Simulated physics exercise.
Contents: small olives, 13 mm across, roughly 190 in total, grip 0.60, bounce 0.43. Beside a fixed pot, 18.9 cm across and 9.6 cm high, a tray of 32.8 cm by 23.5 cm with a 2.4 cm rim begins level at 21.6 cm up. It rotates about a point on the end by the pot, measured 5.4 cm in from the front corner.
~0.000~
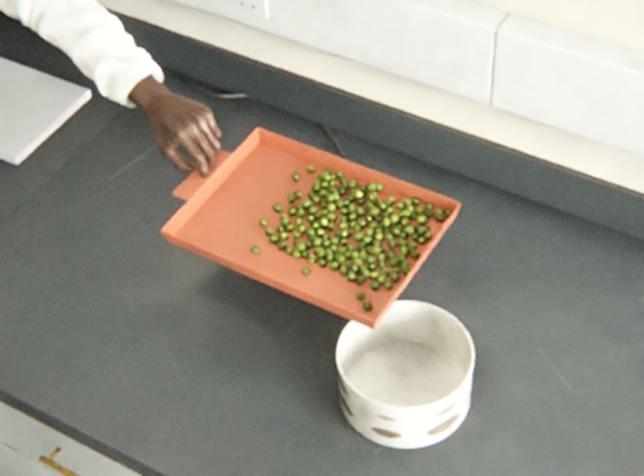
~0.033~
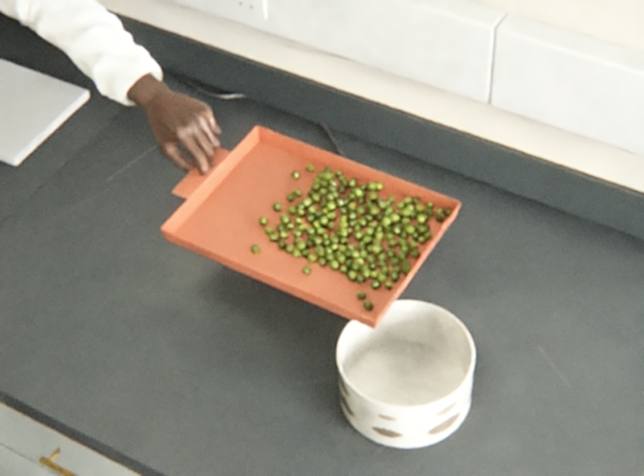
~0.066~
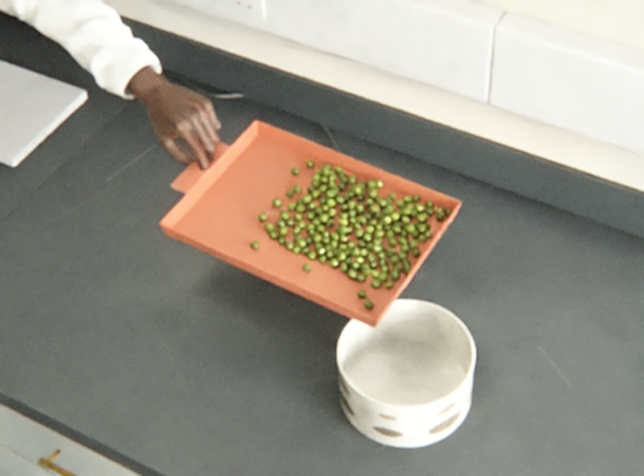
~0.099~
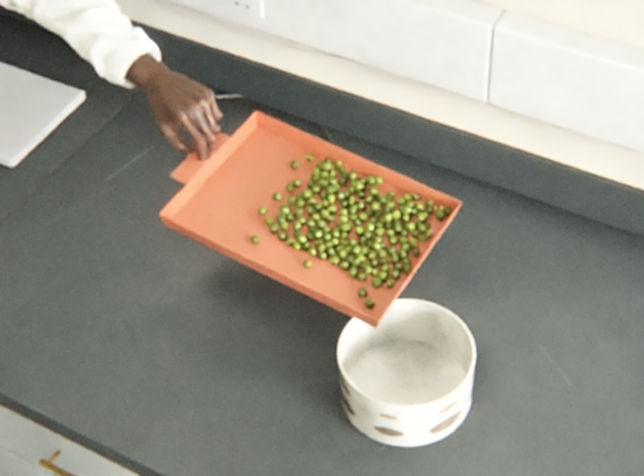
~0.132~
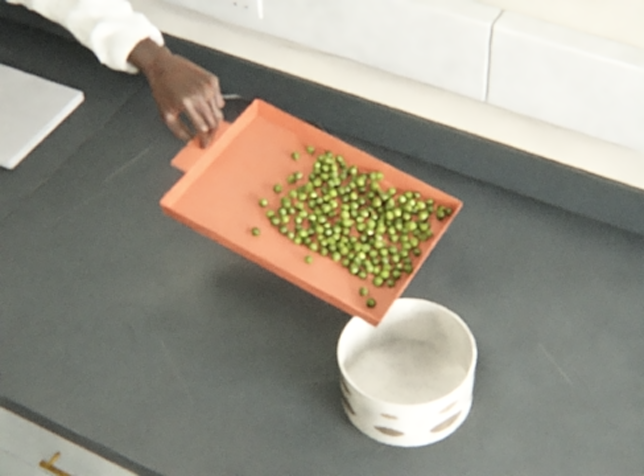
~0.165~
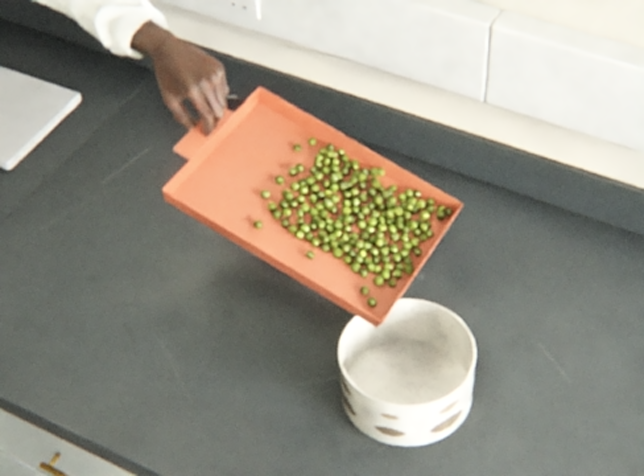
Hand in a white sleeve raising the handle end of an orange tray of small green olives beside a white pot.
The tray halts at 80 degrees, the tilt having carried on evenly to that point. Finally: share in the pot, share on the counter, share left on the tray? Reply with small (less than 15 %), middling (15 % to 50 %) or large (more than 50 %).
Pot - middling, counter - middling, left on the tray - middling.
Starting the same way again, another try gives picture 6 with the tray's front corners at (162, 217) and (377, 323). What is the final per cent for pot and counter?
The pot gets 25 and the counter 60.
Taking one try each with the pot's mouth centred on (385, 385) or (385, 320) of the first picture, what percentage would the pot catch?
First try around 10 %, second around 5 %.
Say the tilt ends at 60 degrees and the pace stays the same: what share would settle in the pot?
Around 5 %, I reckon.
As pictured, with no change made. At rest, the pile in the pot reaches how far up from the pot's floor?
Top level: Approx. 2.5 cm.
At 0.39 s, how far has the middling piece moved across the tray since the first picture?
Roughly 3 cm.
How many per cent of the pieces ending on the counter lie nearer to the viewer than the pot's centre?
Share: Some 20 %.
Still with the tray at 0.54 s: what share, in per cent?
About 100% of the load.
After 0.39 s, tilt 49 degrees; the tray holds 100 %, the pot 0 %.
After 0.54 s, tilt 71 degrees; the tray holds 100 %, the pot 0 %.
Then, at 0.81 s, tilt 80 degrees; the tray holds 65 %, the pot 10 %.
By 2.0 s all is still; pot 30 %, counter 40 %, tray 35 %.
